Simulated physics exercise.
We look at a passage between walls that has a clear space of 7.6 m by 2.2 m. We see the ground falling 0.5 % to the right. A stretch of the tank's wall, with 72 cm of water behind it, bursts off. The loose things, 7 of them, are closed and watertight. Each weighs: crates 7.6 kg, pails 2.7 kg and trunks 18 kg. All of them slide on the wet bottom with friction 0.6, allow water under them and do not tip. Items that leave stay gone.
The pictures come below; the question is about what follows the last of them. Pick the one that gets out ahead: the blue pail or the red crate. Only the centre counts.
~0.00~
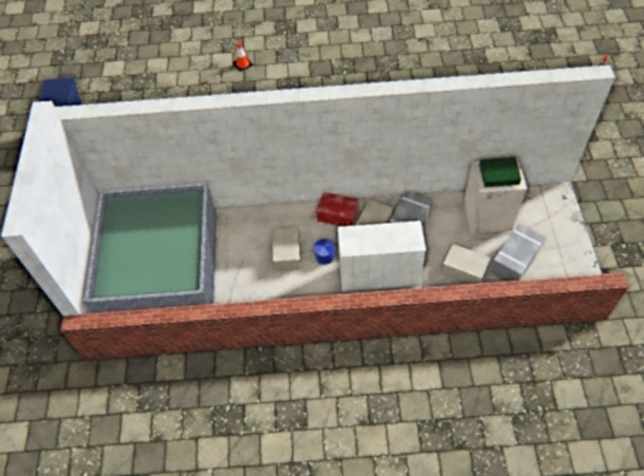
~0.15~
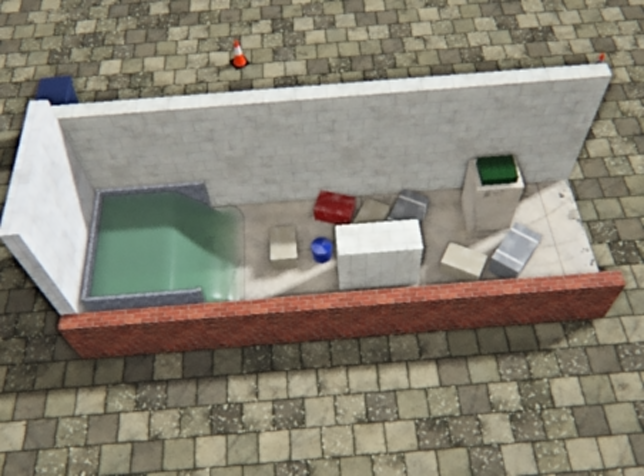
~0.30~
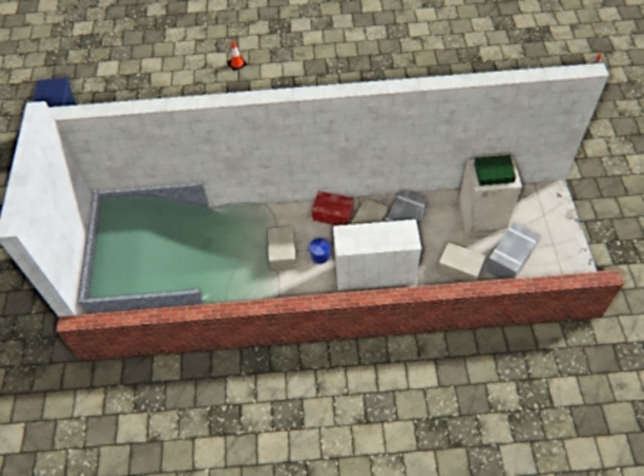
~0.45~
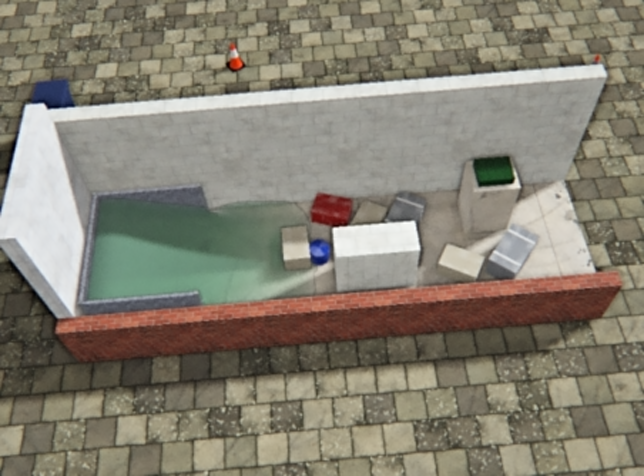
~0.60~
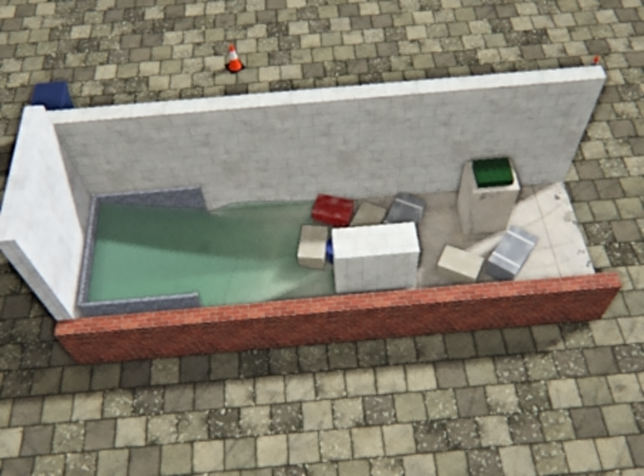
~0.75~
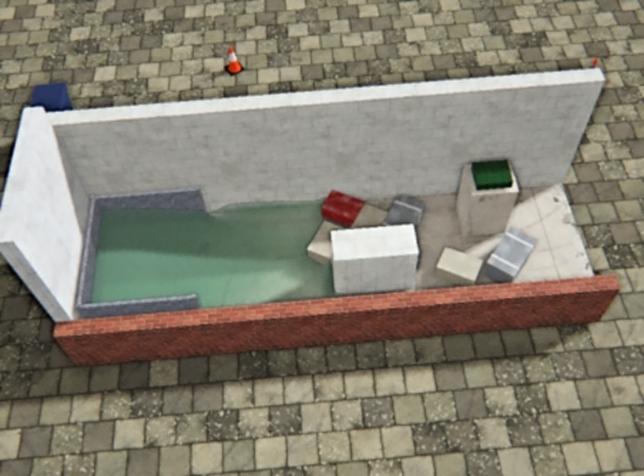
It is the blue one that gets out ahead.
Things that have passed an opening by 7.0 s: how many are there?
I count 4 of them.
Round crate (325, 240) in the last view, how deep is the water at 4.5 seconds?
I'd say some 15 cm.
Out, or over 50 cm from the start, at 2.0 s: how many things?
Tally: 5.
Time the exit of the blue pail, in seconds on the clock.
Somewhere near 3.5 s.
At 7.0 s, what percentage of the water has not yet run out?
52 %.
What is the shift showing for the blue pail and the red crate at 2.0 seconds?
Close to 200 cm for the first and 100 cm for the second.
After 2.0 s the blue pail is near (448, 258), 2.0 m from its start, afloat; the red crate is near (389, 190), 1.0 m from its start, afloat; 0 of 7 are out; 6 afloat.
After 4.5 s the blue pail has gone out (at 3.6 s); the red crate is near (433, 205), 1.7 m from its start, afloat; 3 of 7 are out; 4 afloat.
After 7.0 s the blue pail has gone out (at 3.6 s); the red crate is near (442, 211), 1.8 m from its start, afloat; 4 of 7 are out; 3 afloat.
After 10.0 s the blue pail has gone out (at 3.6 s); the red crate is near (444, 215), 1.8 m from its start, afloat; 5 of 7 are out; 2 afloat.
